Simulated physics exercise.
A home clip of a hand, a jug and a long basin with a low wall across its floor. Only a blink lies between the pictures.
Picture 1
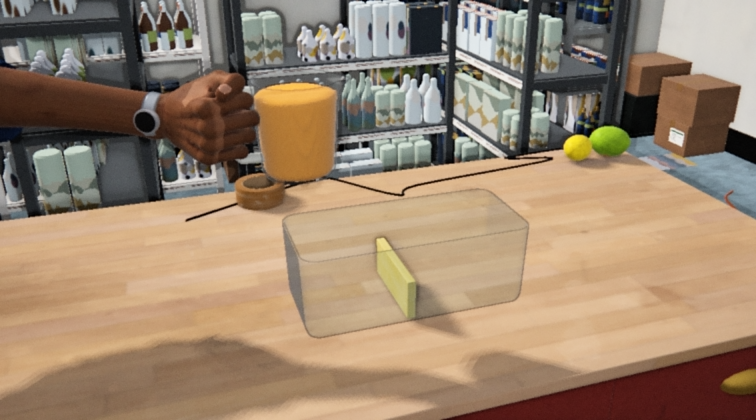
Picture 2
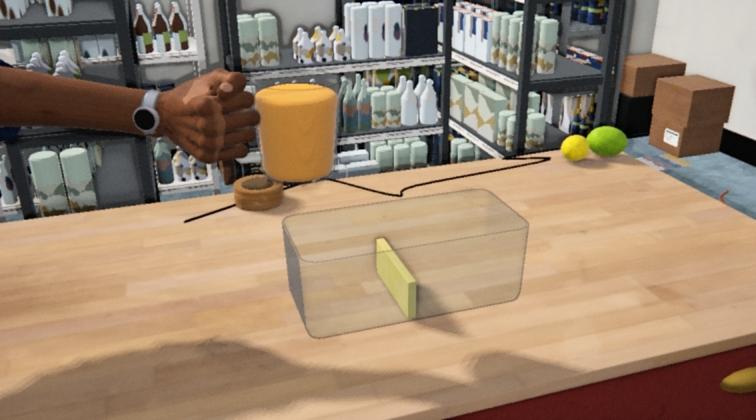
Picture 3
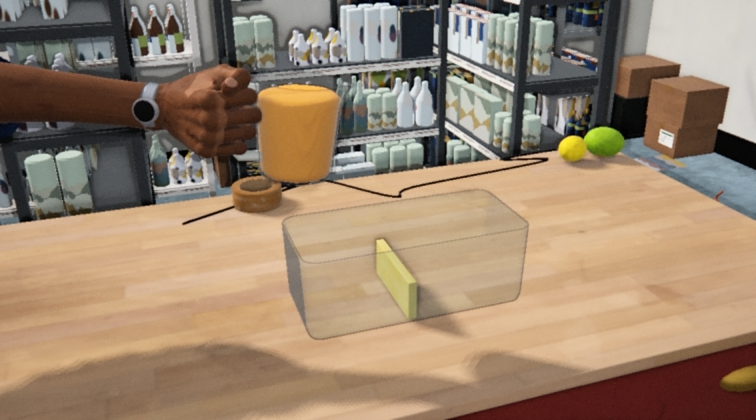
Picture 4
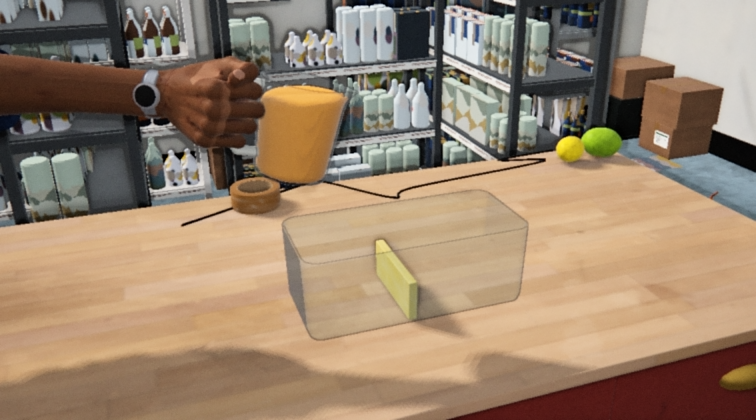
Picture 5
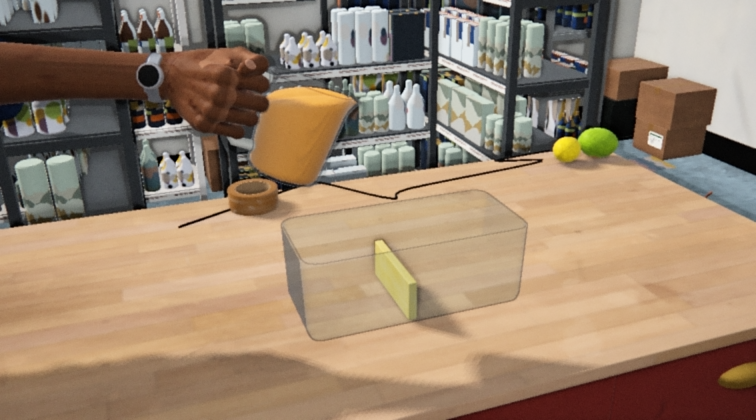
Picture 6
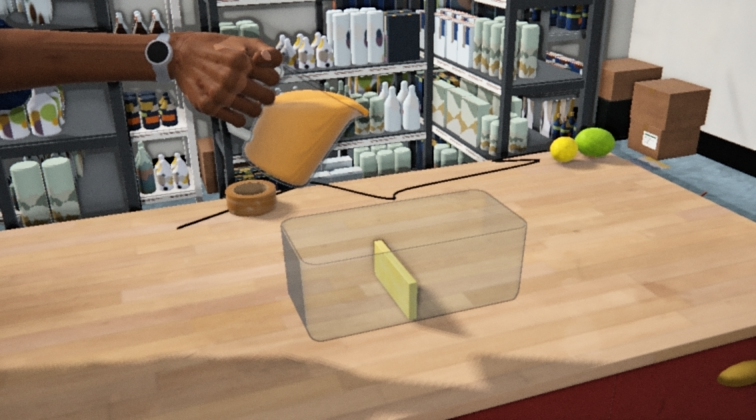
Jug of orange liquid tilting gradually to the right in a hand above a wooden counter, behind a clear divided basin.
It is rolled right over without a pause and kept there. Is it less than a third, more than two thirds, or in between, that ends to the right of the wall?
The share right of the wall is from a third to two thirds.
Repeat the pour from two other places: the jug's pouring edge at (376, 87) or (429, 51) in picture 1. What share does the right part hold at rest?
Near 80 % and 80 %.
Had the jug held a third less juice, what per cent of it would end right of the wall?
Near 20 %.
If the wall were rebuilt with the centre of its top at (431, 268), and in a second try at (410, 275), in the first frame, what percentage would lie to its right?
Roughly 10 per cent, and 30 per cent.
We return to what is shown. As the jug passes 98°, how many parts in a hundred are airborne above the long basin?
Roughly 25 in a hundred.
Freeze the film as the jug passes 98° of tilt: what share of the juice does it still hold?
Roughly 50 in a hundred.
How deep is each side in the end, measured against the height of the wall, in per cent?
The left part 30 per cent, the right part 30.
A moment on, the jug is tipped on its side and 50 per cent is still to pour, 1 is left of the wall and 22 right of it.
Next, the jug is tipped right over and 6 per cent is still to pour, 39 is left of the wall and 46 right of it.
Then the jug is tipped right over and 0 per cent is still to pour, 51 is left of the wall and 47 right of it.
Later the jug is tipped right over and 0 per cent is still to pour, 51 is left of the wall and 47 right of it.
At rest 51 per cent lies left of the wall, 47 right of it and 2 outside.
